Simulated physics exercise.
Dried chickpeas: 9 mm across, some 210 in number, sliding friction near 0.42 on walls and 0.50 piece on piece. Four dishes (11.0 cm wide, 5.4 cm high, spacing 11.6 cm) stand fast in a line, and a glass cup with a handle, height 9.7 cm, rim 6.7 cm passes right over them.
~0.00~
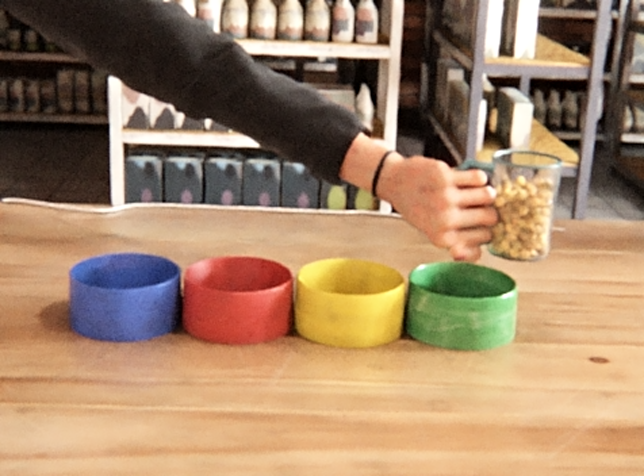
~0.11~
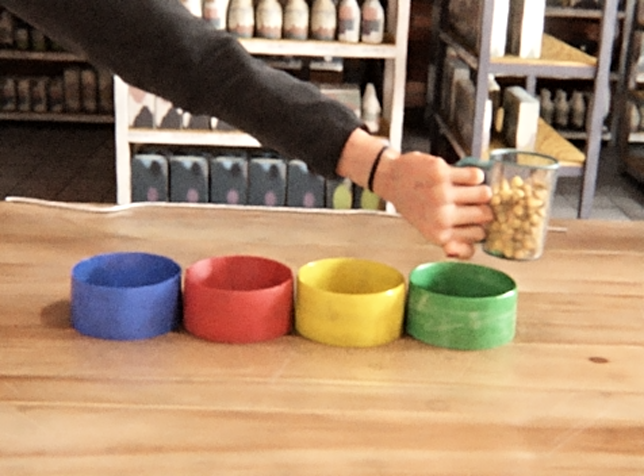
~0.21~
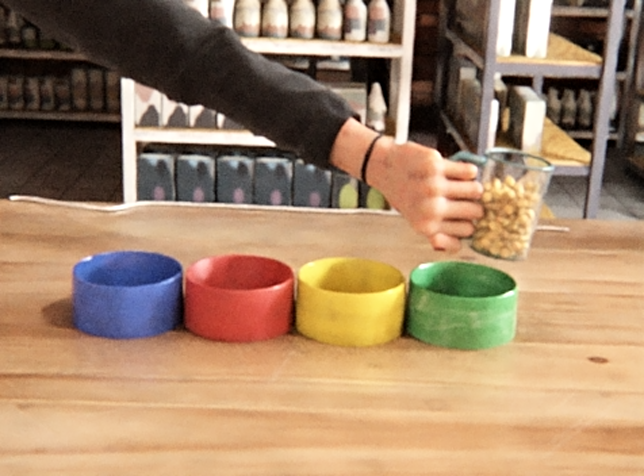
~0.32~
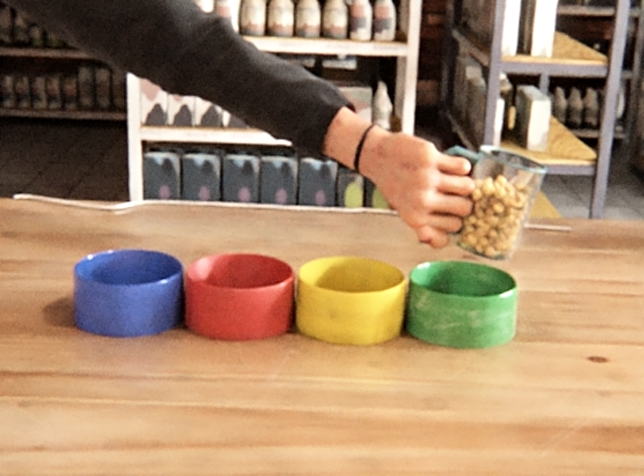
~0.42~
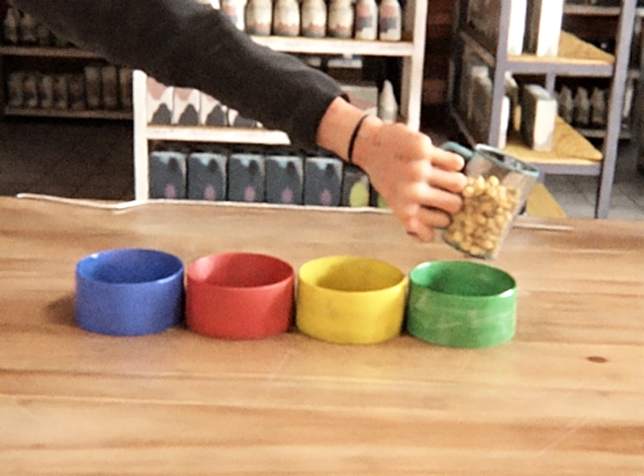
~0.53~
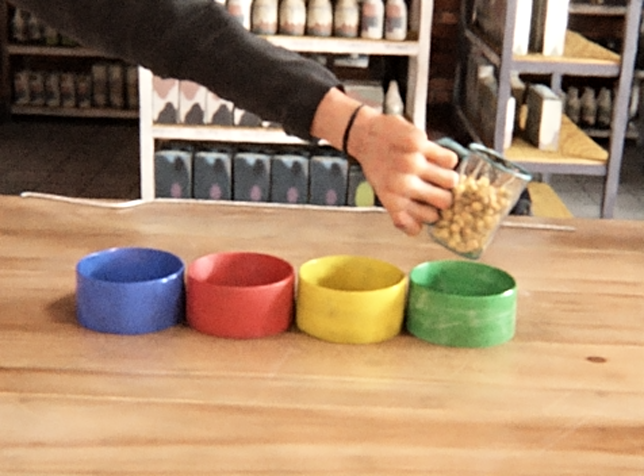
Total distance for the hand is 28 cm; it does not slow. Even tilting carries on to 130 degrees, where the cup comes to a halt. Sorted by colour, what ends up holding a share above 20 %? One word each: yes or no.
Red: No; blue: No; green: No; yellow: Yes; counter: No.
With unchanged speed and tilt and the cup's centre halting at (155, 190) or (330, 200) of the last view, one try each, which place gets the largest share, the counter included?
The largest share ends at yellow first and at yellow second.
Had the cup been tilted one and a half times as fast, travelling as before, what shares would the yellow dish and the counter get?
Result: Yellow dish 50, counter 10.
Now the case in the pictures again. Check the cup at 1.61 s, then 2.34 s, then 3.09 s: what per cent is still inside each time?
Roughly 100, then 70, then 0.
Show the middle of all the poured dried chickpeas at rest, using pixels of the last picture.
(344, 306).
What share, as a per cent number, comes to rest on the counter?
The share comes to some 0 percent.
After 1.61 s, tilt 79 degrees; cup holds 100 %.
After 2.34 s, tilt 117 degrees; cup holds 70 %, yellow 30 %.
After 3.09 s, tilt 130 degrees; cup holds 0 %, yellow 100 %.
By 3.4 s all is still; red 0 %, blue 0 %, green 0 %, yellow 100 %, counter 0 %.
